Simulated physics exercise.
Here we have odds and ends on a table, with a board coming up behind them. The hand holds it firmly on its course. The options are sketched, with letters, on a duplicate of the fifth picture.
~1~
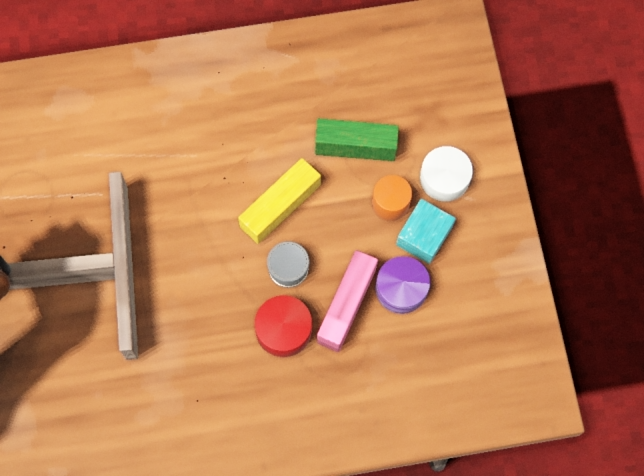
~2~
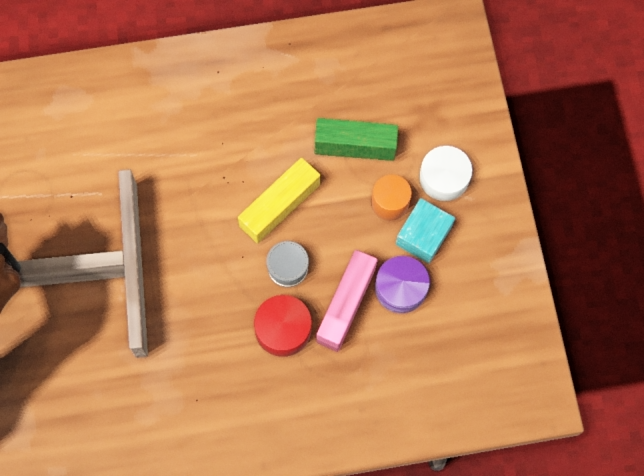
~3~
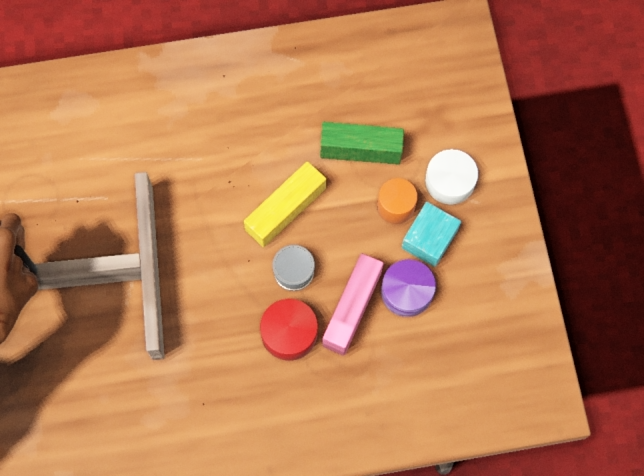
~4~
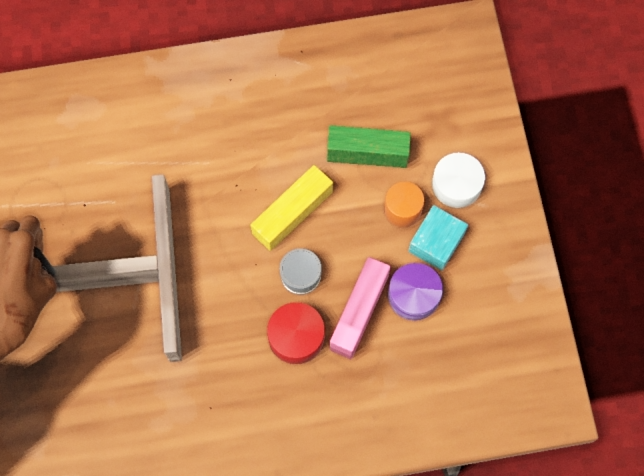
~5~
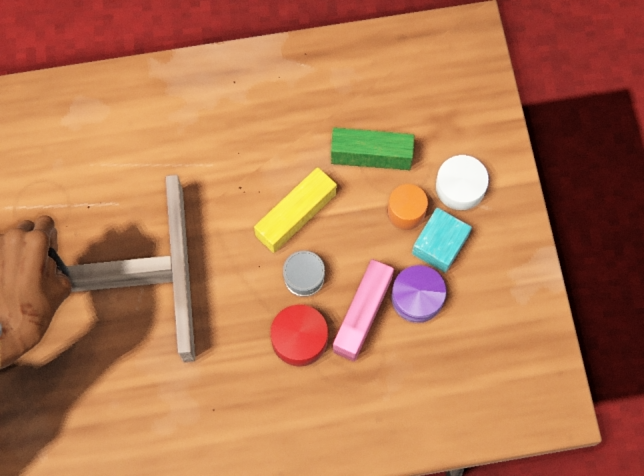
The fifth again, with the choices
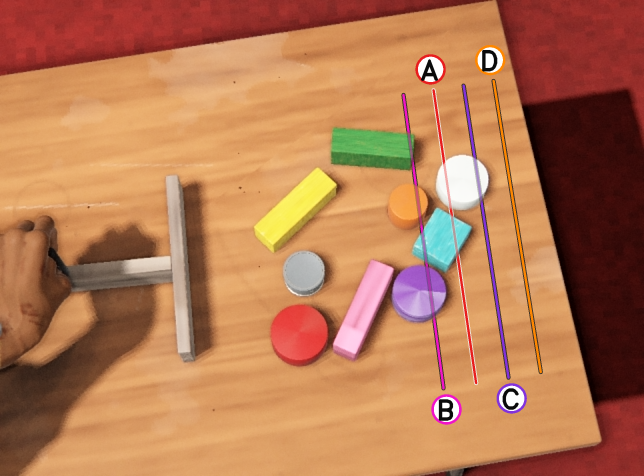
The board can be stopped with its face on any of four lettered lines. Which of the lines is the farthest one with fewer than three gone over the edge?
Up to line C.
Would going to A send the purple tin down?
No.
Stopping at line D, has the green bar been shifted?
By then, yes.
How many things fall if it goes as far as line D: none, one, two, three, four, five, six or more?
Four.
On the marked copy, A at (454, 231); B at (423, 236); C at (485, 226); D at (516, 221).
Taking C. A third of the way, board (289, 244); red tin (333, 332); pink stick (375, 313).
Two thirds of the way, board (399, 226); purple tin (505, 277); white tin (479, 174).
When it is over, board (485, 212); white tin (527, 142); turquoise block (545, 217); none fallen.
As for the rest, A is within the limit but short; B is within the limit but short; D drops four.
